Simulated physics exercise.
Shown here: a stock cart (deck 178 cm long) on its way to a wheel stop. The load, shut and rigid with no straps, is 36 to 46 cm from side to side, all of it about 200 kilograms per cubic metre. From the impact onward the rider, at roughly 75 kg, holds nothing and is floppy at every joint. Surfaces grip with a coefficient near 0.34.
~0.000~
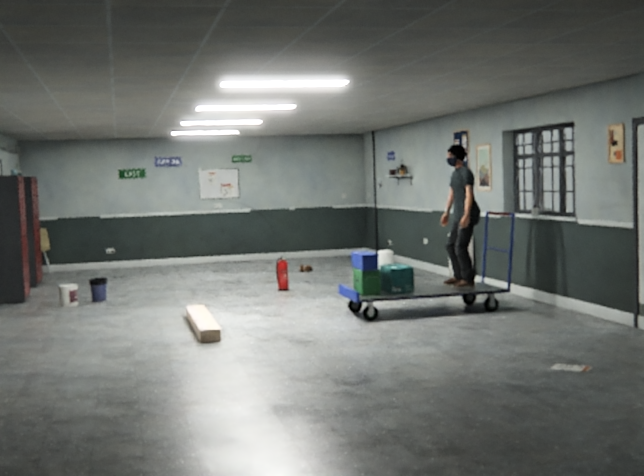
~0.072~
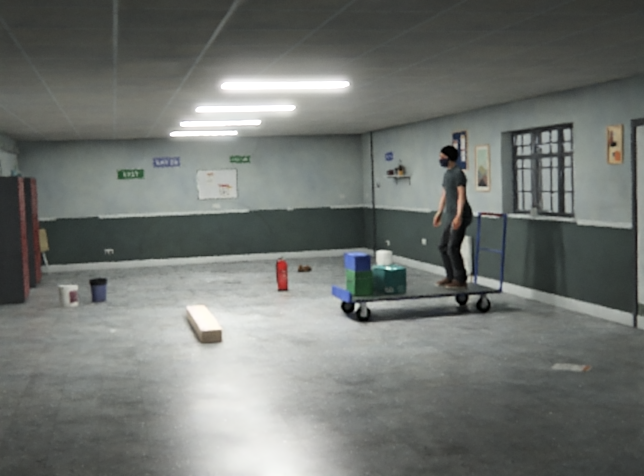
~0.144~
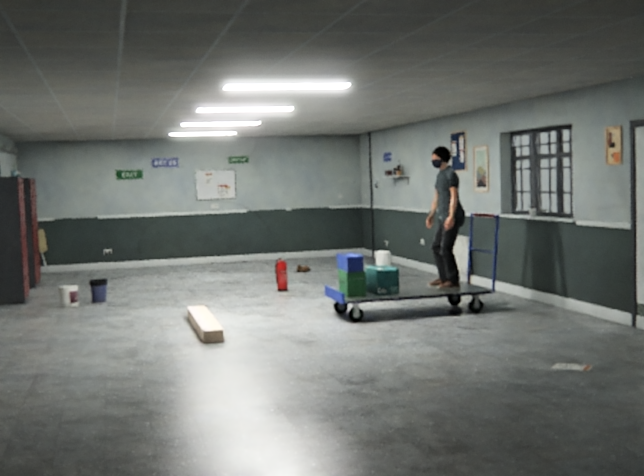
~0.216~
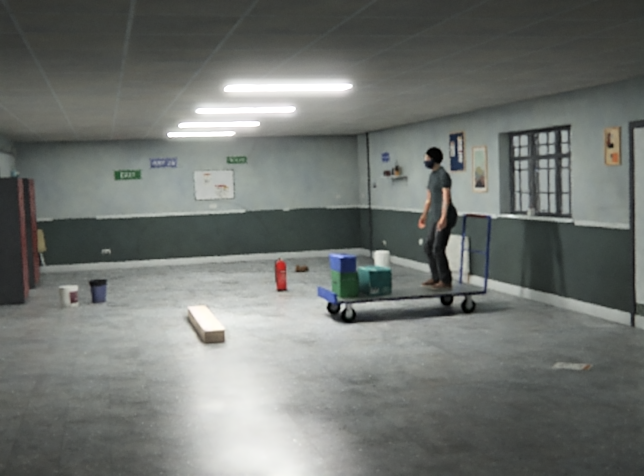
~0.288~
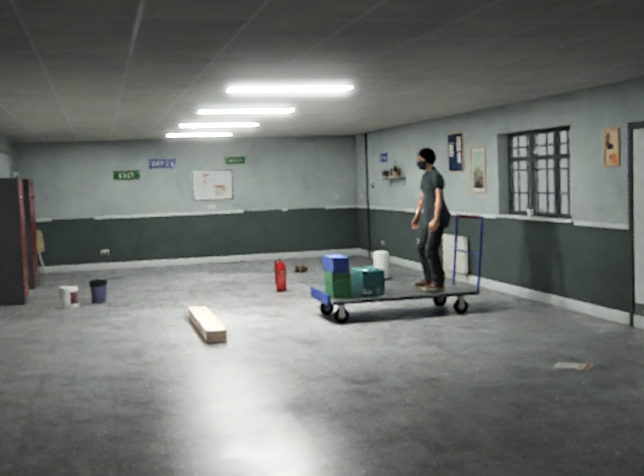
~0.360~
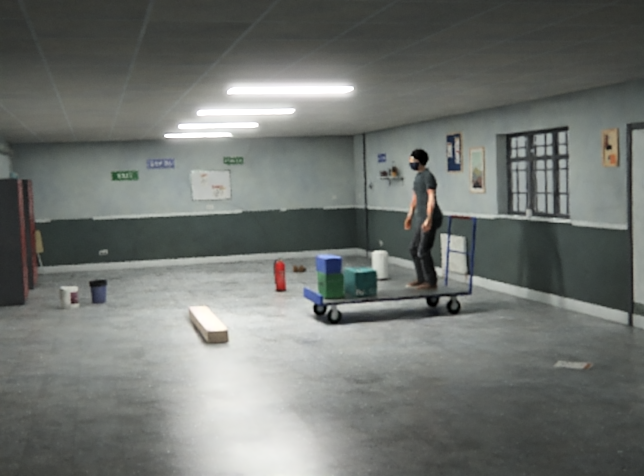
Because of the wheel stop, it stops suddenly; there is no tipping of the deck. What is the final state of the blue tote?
The blue tote is no longer aboard.
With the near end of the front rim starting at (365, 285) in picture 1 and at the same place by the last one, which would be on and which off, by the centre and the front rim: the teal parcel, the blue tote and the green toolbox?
So the teal one stays put, the blue one ends up off, and the green one stays put.
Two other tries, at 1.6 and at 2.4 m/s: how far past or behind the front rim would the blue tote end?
Both times it clears the rim - first by 80 cm, then by 100 cm.
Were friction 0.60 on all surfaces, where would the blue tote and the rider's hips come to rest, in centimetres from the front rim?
The blue item would end 50 cm past the front rim, and the hips 120 cm behind it.
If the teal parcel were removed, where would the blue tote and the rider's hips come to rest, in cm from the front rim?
Then blue 50 past, hips 110 behind.
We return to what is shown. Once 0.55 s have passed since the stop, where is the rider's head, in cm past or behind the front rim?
The head is roughly 40 cm back from the front rim.
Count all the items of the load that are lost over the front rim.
1.
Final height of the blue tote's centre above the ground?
Roughly 10 centimetres.
After 1.34 s the deck stops.
After 1.59 s the blue tote is 0 cm behind the rim, tilted 5°, near (206, 273) in the last picture's view.
After 1.89 s the blue tote is 17 cm past the rim, tilted 110°, near (192, 308) in the last picture's view.
After 2.34 s the blue tote is 40 cm past the rim, tilted 180°, near (172, 323) in the last picture's view.
At rest, 2.6 s, past the rim, blue tote; behind it, green toolbox, teal parcel and the rider's hips.
